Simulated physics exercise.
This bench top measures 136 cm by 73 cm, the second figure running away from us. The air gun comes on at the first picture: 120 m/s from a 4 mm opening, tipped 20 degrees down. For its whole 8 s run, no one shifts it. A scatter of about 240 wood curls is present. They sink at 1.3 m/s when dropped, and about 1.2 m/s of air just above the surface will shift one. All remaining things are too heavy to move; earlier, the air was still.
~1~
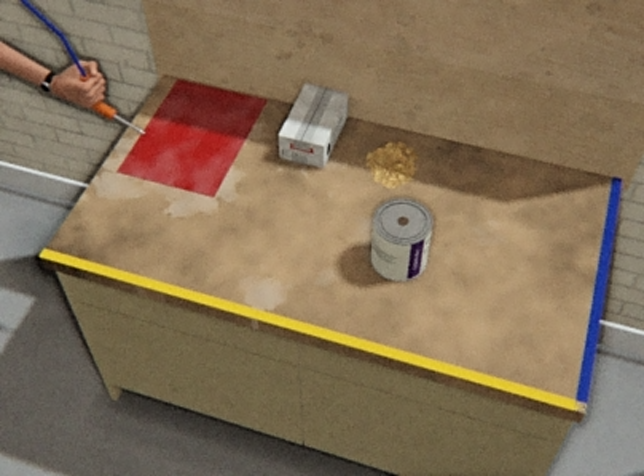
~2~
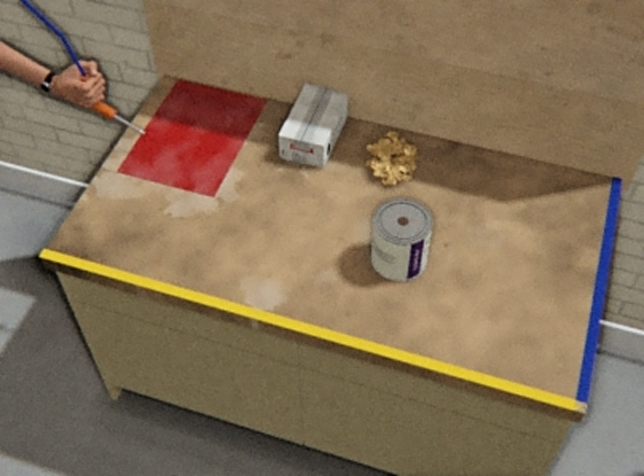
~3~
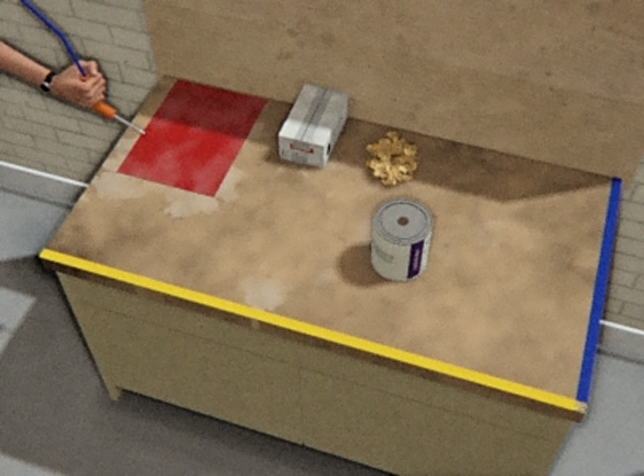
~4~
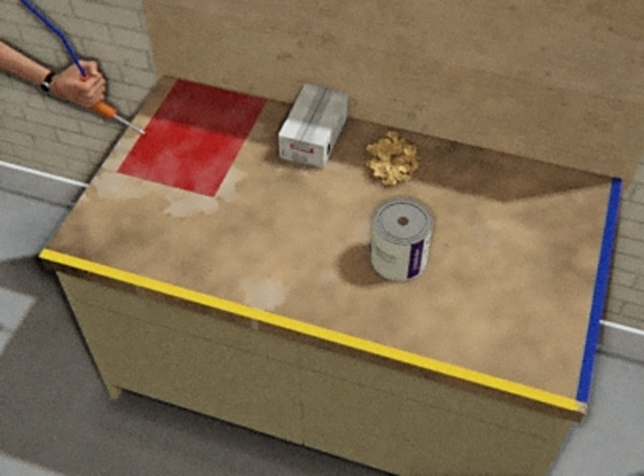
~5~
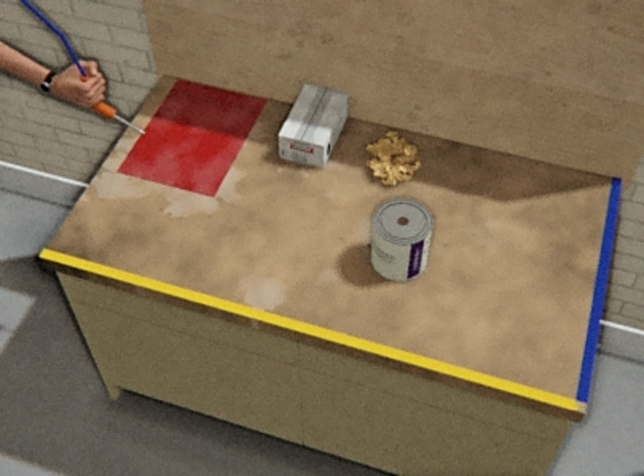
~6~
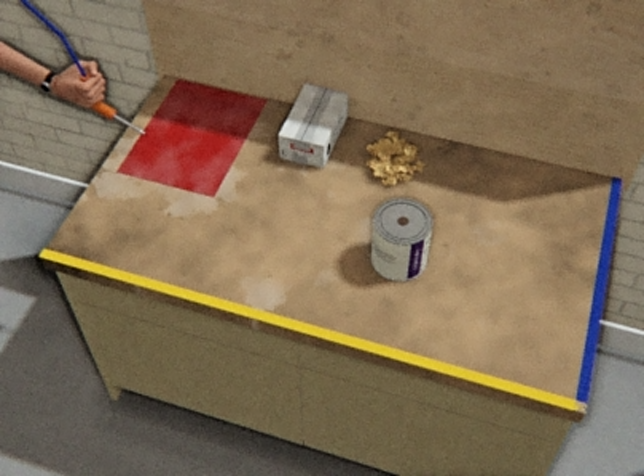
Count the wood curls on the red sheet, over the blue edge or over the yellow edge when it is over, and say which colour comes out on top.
The blue one comes out on top.
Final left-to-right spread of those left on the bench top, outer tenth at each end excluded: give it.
20 centimetres or so.
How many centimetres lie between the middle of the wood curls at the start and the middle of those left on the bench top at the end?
Around 5 cm, I reckon.
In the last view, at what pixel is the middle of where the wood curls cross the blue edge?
I'd put my finger close to (618, 207).
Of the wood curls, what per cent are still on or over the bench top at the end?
My guess is near 50 per cent.
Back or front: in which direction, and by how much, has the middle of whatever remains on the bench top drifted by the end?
Rearward, by about 5 cm.
Then, 1.4 s after the last picture, 60 % are on the move or not yet settled, 0 % are over the yellow edge, 0 % on the red sheet and 35 % over the blue edge; the middle of those still in play is near (399, 152).
Then, 2.3 s after the last picture, 49 % are on the move or not yet settled, 0 % are over the yellow edge, 0 % on the red sheet and 42 % over the blue edge; the middle of those still in play is near (397, 154).
Then, 4.2 s after the last picture, 38 % are on the move or not yet settled, 0 % are over the yellow edge, 0 % on the red sheet and 51 % over the blue edge; the middle of those still in play is near (397, 158).
Then, 7.8 s after the last picture, at the end, 0 % are over the yellow edge, 0 % on the red sheet and 55 % over the blue edge; the middle of those still in play is near (398, 152).
